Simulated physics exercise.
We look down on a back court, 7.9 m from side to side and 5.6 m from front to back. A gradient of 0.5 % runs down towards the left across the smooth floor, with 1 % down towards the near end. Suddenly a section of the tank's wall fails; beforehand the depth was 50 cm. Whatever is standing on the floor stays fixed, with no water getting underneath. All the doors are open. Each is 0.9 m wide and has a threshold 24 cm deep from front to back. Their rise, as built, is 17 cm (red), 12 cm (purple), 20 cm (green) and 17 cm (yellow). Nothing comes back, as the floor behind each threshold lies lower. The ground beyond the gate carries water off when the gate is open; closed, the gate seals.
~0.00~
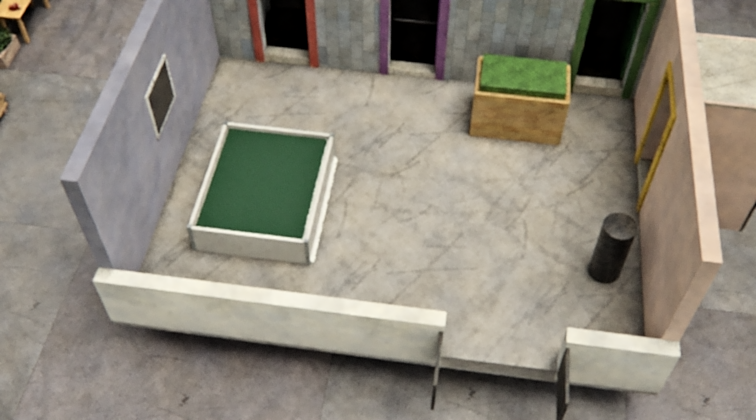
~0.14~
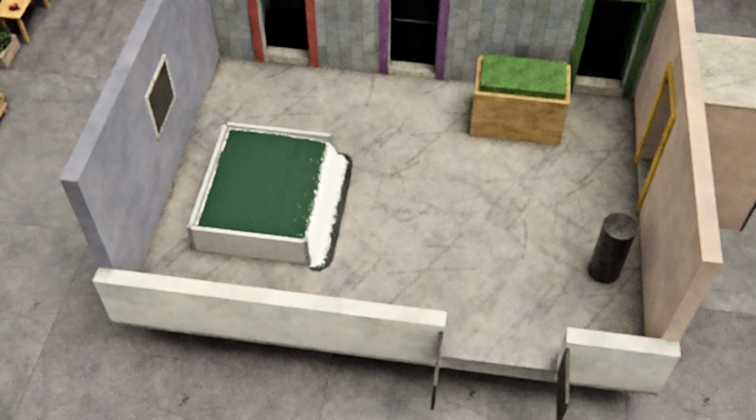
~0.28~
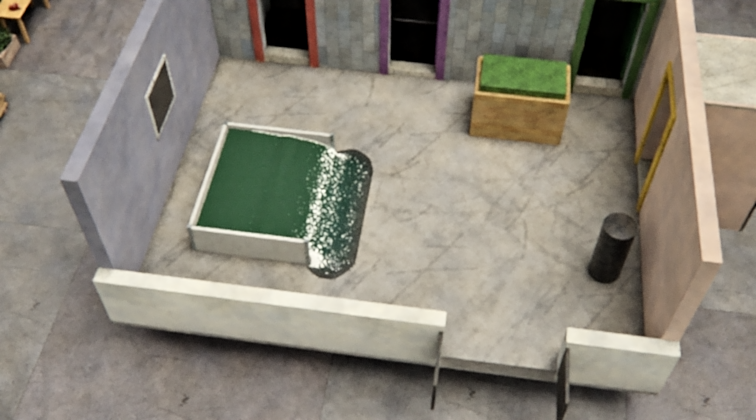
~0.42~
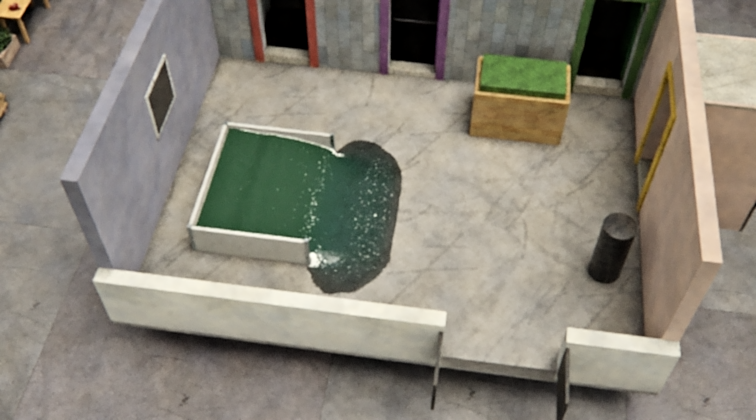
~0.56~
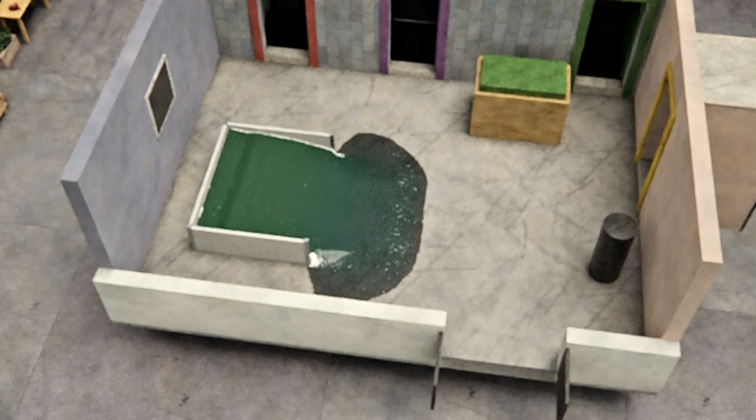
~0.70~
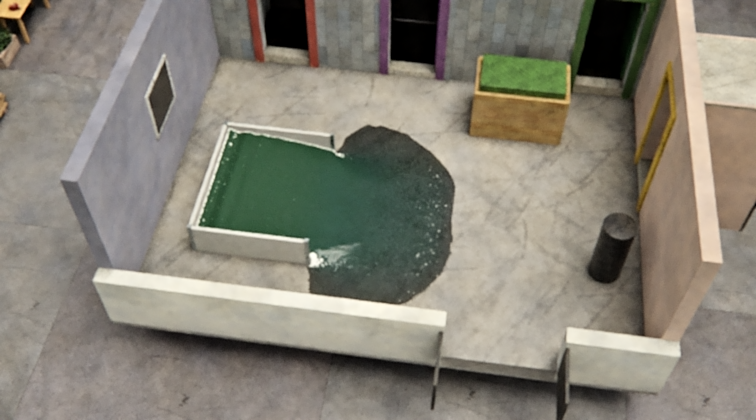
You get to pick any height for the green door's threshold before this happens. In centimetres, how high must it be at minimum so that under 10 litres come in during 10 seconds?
At least 9.5 cm or so.
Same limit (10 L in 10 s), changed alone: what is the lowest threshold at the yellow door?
The yellow one would have to be about 14.5 cm high.
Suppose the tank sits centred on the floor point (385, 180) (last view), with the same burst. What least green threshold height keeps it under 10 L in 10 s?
At least some 14.0 centimetres tall.
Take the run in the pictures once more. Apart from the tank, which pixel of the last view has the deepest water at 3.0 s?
Check close to (624, 365).
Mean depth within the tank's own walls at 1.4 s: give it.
The mean depth is roughly 26 cm.
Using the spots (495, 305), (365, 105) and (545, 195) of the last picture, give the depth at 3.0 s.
Roughly 4, then 0, then 4 cm.
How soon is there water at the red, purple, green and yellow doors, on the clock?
Red = 8.0 s, purple = 3.2 s, green = 3.8 s, yellow = 2.2 s.
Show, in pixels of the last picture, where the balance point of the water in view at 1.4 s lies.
The balance point sits at roughly (334, 211).
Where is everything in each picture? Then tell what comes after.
In the first frame, still water, 50 cm deep, in the tank at (264, 182); the green door at (608, 54) is dry.
In the second frame, the gap is at (319, 201), the front 0.3 m out at (325, 263); the back of the tank holds 50 cm.
In the third frame, the gap is at (319, 202), the front 0.7 m out at (348, 263); the back of the tank holds 50 cm.
In the fourth frame, the front is at (383, 261), 1.2 m from the gap at (319, 203); 3.0 m2 of floor is wet, 50 cm left at the back.
In the fifth frame, water pours out at (319, 203) and has run 1.6 m, to (409, 264); about 7 cm deep outside, 49 cm at the back.
In the sixth frame, the front is at (439, 261), 2.1 m from the gap at (319, 203); 6.0 m2 of floor is wet, 42 cm left at the back; 3.5 m in a straight line remain to the green door at (608, 54).
After 1.4 s water covers 35 % of the floor, deepest (22 cm) near (318, 247); it has not reached the green door.
After 3.0 s water covers 60 % of the floor, deepest (31 cm) near (624, 365); it has not reached the green door.
After 10.0 s water covers 90 % of the floor, deepest (8 cm) near (129, 301); 4 cm at the green door, 0 litres in over its 20 cm threshold.
At the green door as built, the water arrived by 3.8 s and peaked near 13 cm at 4.6 s.
With a threshold of 8 cm, 19 litres would have come in within the 10 s; with 10.5 cm, 6 litres. So under 10 litres takes about 9.5 cm.
